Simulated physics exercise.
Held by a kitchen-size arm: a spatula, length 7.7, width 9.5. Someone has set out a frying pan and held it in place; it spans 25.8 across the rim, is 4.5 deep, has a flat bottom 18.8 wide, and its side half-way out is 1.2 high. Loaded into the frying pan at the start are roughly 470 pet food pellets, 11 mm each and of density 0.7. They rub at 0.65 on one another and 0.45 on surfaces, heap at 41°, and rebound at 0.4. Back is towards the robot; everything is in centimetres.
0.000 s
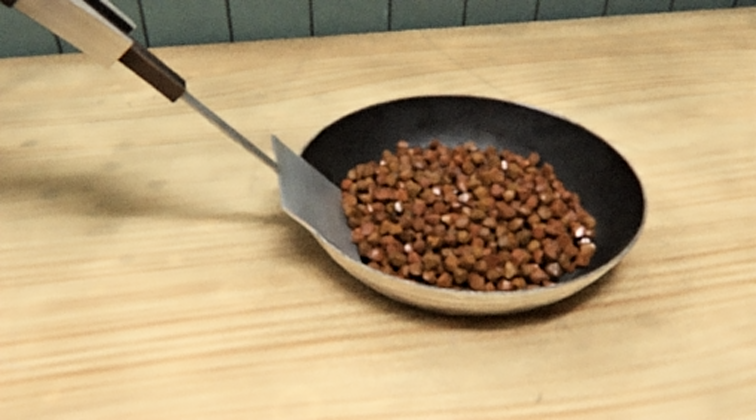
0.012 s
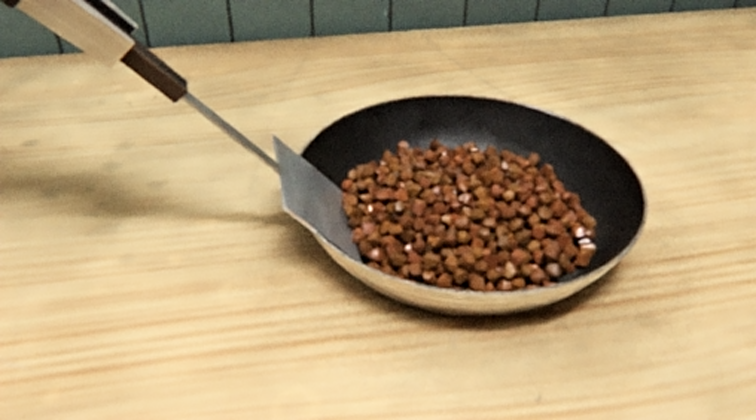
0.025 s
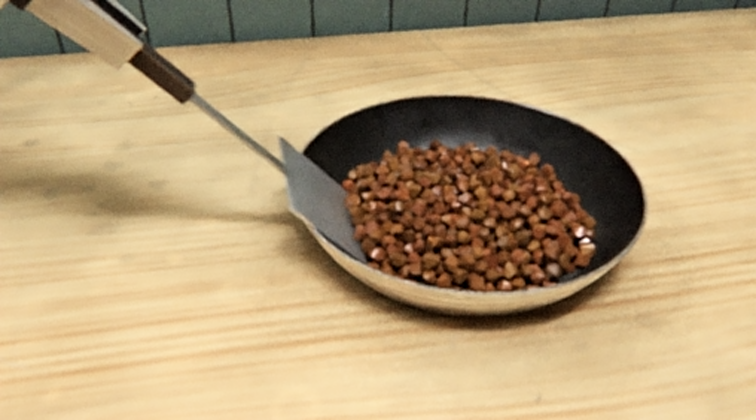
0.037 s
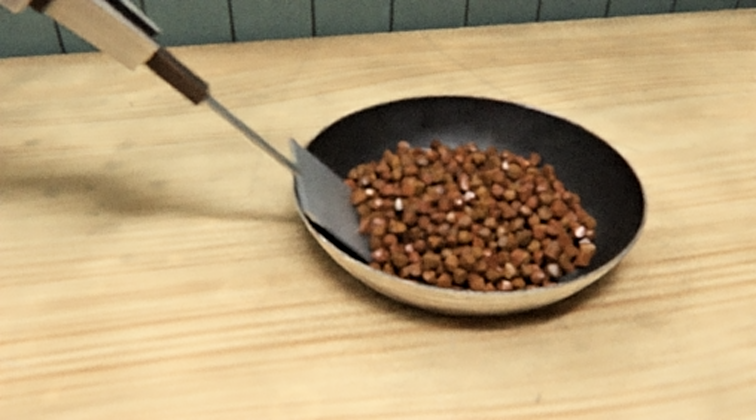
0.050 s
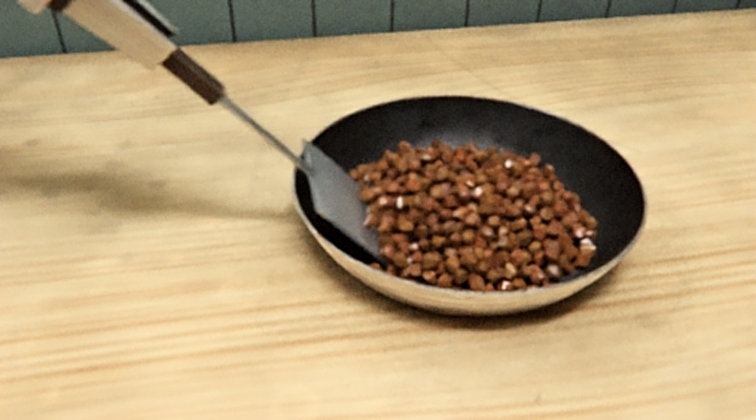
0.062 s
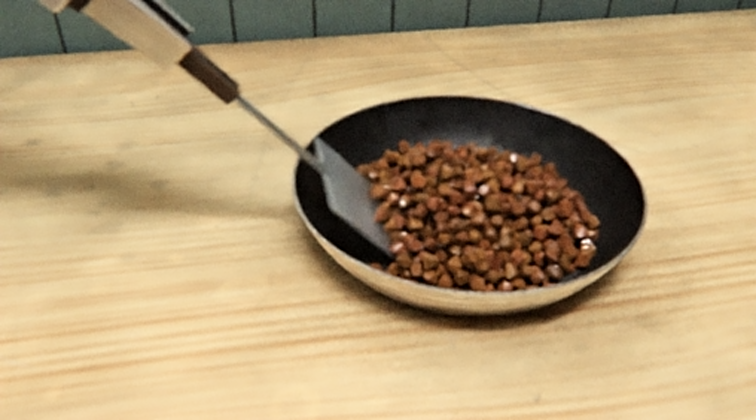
On a pale wooden counter, a metal spatula slides slowly rightward inside a dark frying pan, nudging small reddish-brown pellets.
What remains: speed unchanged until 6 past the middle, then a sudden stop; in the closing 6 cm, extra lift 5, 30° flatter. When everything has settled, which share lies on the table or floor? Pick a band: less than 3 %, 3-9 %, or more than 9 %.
It falls in the band 3-9 %.
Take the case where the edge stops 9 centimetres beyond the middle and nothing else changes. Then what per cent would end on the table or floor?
About 20 %.
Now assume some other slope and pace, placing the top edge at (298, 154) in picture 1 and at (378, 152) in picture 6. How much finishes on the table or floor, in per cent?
Off the vessel, on the table or floor: Some 15 percent.
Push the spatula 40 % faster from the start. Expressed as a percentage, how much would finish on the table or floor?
Near 10 %.
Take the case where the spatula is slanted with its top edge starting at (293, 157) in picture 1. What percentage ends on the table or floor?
Spill: Approx. 5 per cent.
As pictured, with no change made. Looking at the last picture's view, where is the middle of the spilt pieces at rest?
My best guess is near (678, 198).
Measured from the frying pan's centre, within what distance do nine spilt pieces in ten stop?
I reckon it's some 25 centimetres.
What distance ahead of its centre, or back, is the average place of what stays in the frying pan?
About 5.0 centimetres ahead.
After 0.12 s, sloping 49°, highest piece 4 above the table; 472 in the frying pan.
After 0.17 s, sloping 37°, highest piece 5 above the table; 472 in the frying pan.
After 0.40 s, sloping 19°, highest piece 6 above the table; 444 in the frying pan, 24 on the table or floor, 4 on the blade or in flight.
After 1.45 s, sloping 19°, highest piece 5 above the table; 444 in the frying pan, 28 on the table or floor.
At rest, 444 in the frying pan, 28 on the table or floor. That is 6 % on the table or floor.
